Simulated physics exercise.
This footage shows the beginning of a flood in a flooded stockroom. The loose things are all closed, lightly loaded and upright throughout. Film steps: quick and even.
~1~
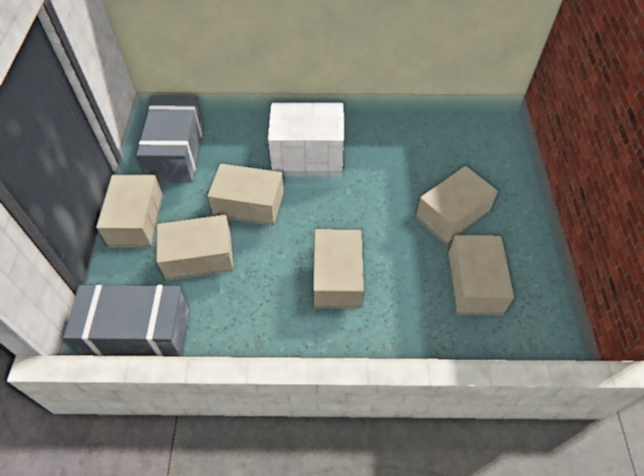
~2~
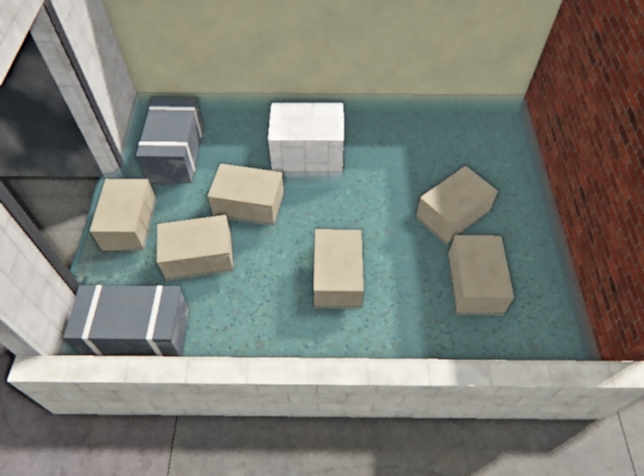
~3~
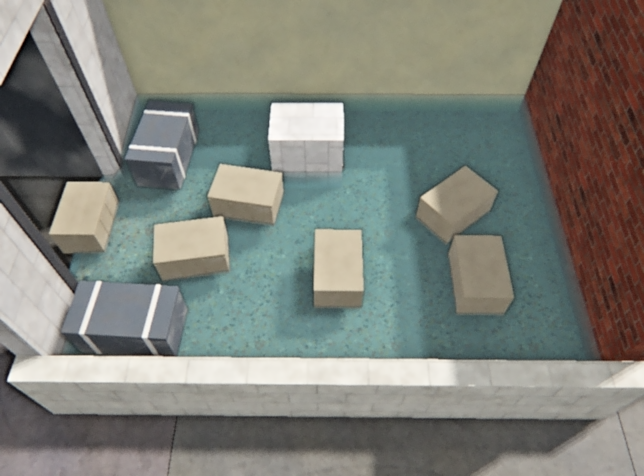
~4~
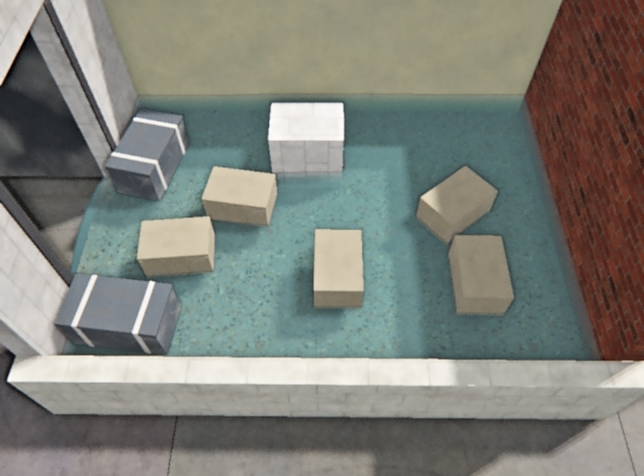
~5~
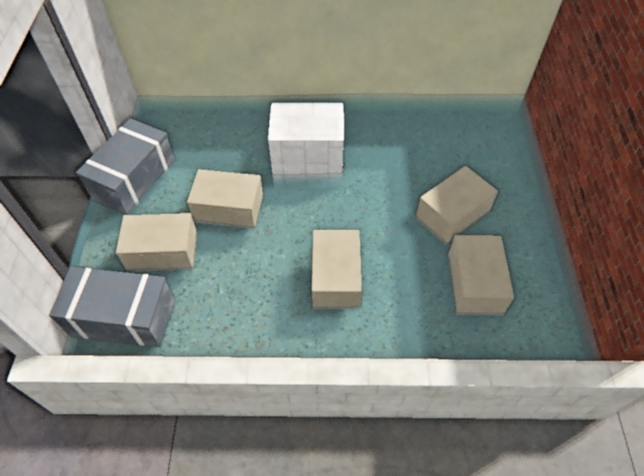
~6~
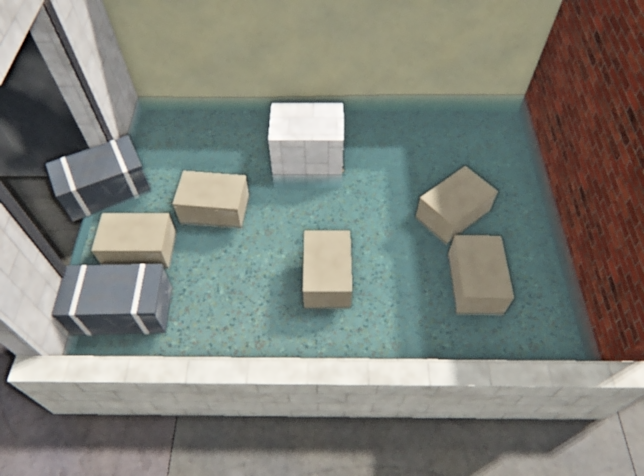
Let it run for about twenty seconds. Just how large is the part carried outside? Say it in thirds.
The portion is in the top third.
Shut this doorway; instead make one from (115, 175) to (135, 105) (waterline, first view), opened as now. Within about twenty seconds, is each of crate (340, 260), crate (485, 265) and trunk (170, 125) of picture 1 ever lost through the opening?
Okay, one after another: Departs, then never departs, then departs.
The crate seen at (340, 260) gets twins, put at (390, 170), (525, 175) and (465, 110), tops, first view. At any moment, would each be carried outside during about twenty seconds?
The first leaves, the second does not leave, and the third does not leave.
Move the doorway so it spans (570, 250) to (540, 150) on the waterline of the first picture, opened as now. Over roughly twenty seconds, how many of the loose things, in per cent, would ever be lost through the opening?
I reckon close to 50 per cent.
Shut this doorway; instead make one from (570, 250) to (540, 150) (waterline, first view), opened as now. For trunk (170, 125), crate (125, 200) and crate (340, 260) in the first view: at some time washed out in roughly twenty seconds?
The first never exits, the second never exits, the third exits.
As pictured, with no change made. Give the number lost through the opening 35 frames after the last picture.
That makes 6.
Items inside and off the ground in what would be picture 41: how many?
Number: 2.
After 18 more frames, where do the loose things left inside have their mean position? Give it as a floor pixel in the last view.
Their centre sits close to (360, 273) on the floor of the last picture.
A moment on, 3 of 8 are out; 5 afloat.
Next, 6 of 8 are out; 2 afloat.
Later, 6 of 8 are out; 2 afloat.
In the end, 8 of 8 are out; 0 afloat.
